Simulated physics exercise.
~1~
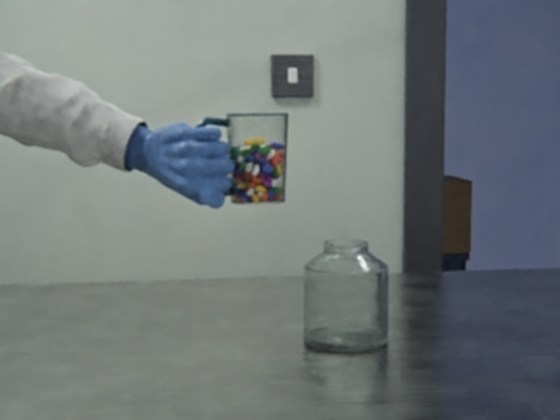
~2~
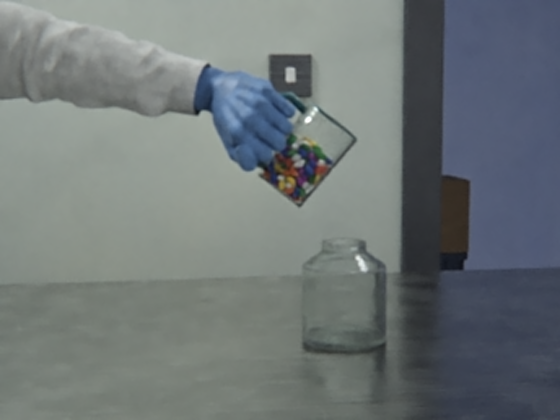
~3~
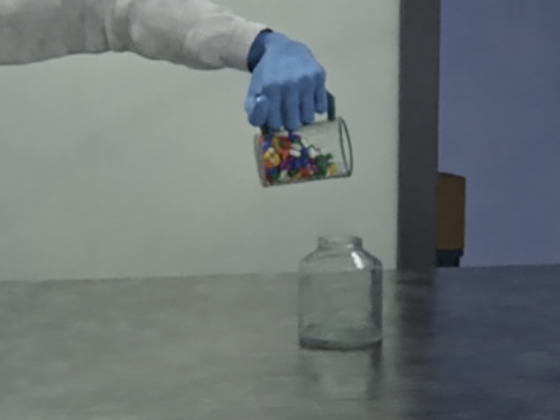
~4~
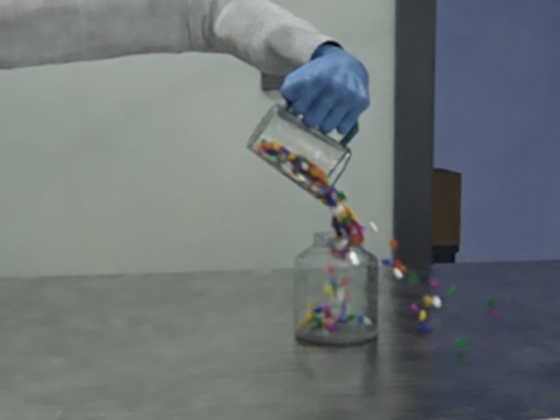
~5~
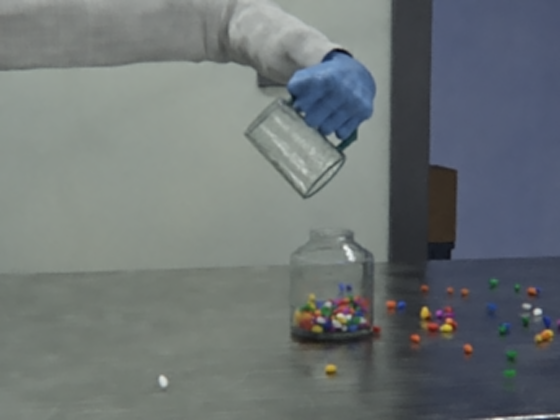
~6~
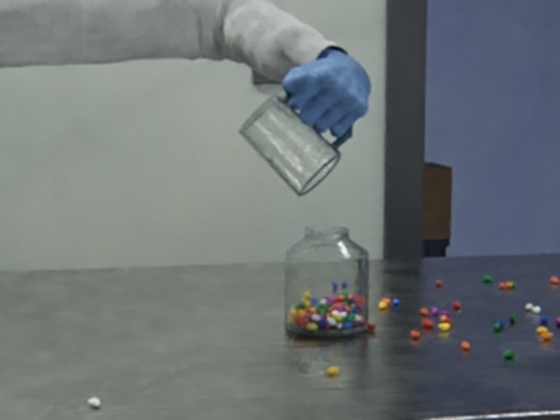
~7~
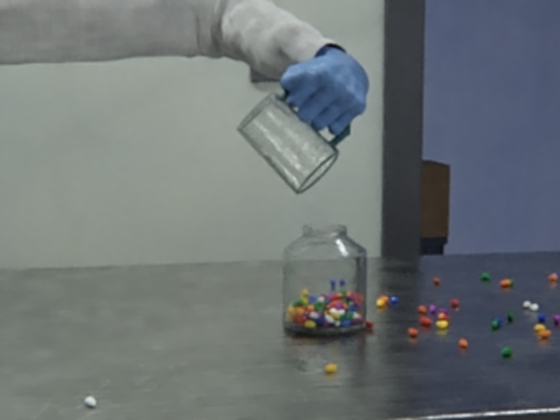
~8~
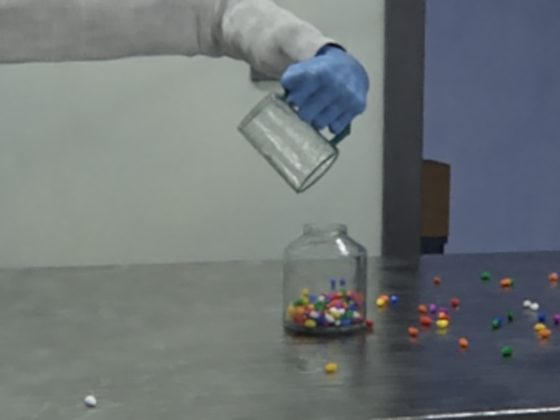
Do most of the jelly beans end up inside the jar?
Yes, the larger part of them lands in the jar. A fair share spills onto the table, and the cup is left with practically none.
In a plain room with a pale wall and a blue area at the right, a dark grey table is seen from the front. A clear glass jar stands on it, and a blue-gloved hand in a white sleeve holds a glass cup of colourful jelly beans above and to the left. The hand moves the cup right and tips it onto its side over the jar. As it tilts further, the beans pour out, many into the jar while others scatter rightward. Finally the cup hangs empty, the jar holds a low colourful heap, and stray beans dot the table.
